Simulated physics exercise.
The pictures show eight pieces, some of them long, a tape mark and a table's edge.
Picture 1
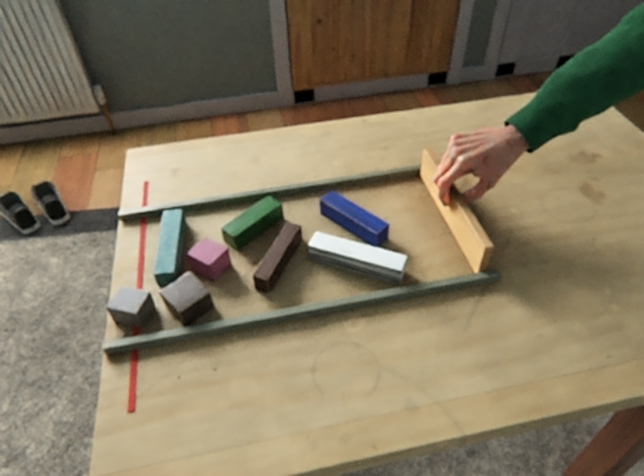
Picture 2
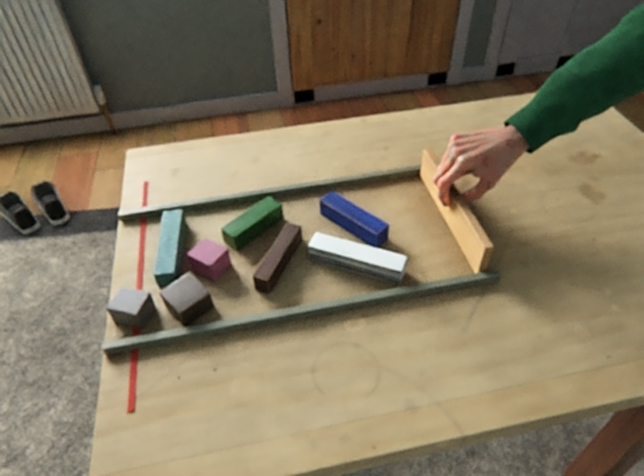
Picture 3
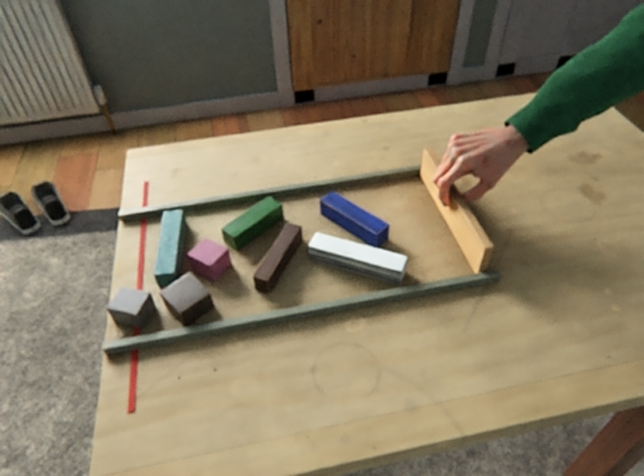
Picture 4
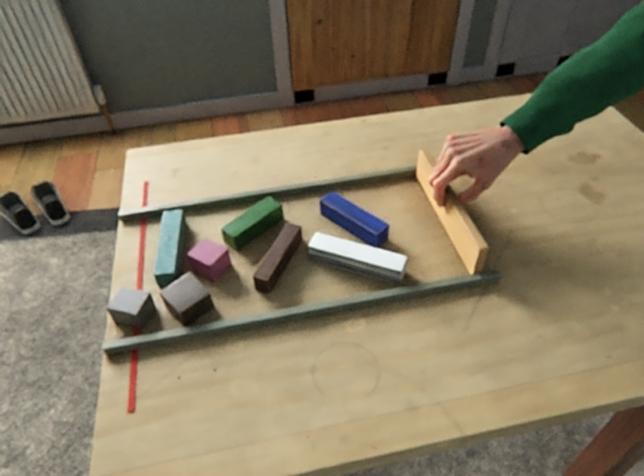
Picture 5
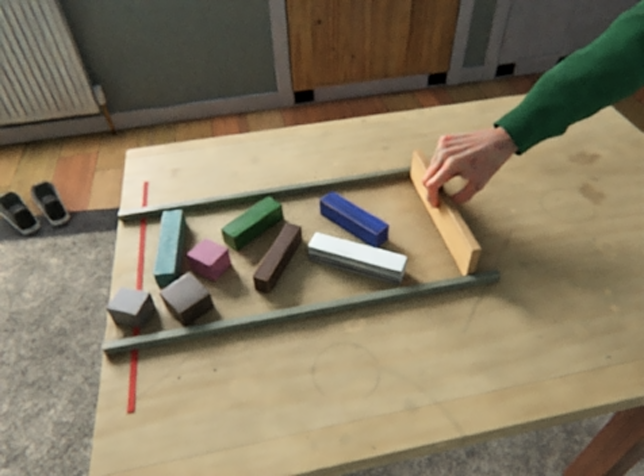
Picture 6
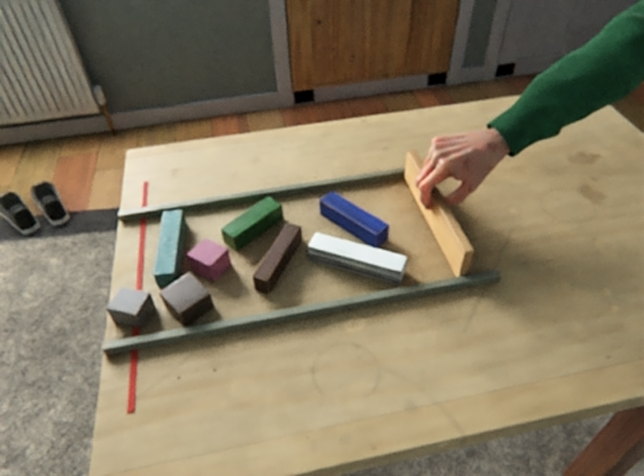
The clip opens on eight blocks and bars lying between two rails on a wooden table, with a hand holding a board upright at the right. The hand stays still at first, then slides the board slightly left, while the pieces near it and by the red tape remain unmoved.
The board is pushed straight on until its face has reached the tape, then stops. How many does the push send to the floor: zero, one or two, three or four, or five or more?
As it turns out, the number that fall off is five or more.
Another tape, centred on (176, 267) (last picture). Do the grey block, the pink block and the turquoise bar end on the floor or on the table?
The grey block drops off, the pink block falls, the turquoise bar falls.
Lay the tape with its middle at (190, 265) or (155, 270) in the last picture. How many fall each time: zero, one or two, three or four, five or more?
For each place: Three to four; at least five.
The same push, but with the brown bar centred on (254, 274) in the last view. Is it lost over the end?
Then it drops off.
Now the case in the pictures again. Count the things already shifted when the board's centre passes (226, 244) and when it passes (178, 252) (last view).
By then 8, and 8.
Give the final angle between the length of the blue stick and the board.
Roughly 0° out of line.
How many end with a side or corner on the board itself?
In contact: 2.
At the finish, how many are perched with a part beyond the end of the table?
That would be 1.
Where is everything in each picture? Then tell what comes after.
The first frame shows grey block (132, 307); turquoise bar (171, 246); black block (187, 299); board (452, 206); tape (140, 272).
The second frame shows turquoise bar (171, 246); blue stick (353, 219).
The third frame shows black block (187, 299); green bar (253, 223).
The fourth frame shows grey block (132, 307); white stick (357, 258).
The fifth frame shows turquoise bar (171, 247); pink block (210, 259).
The sixth frame shows grey block (132, 308); turquoise bar (171, 247); black block (187, 299); board (435, 209); tape (140, 273).
Soon after, none off yet; grey block at rest near (132, 308); turquoise bar at rest near (171, 247); black block at rest near (187, 299).
After that, none off yet; grey block at rest near (132, 308); turquoise bar displaced a little near (131, 253); black block displaced a little near (172, 306).
In the end, the number that fall off is five or more; gone, brown bar, green bar, pink block, black block, turquoise bar and grey block.
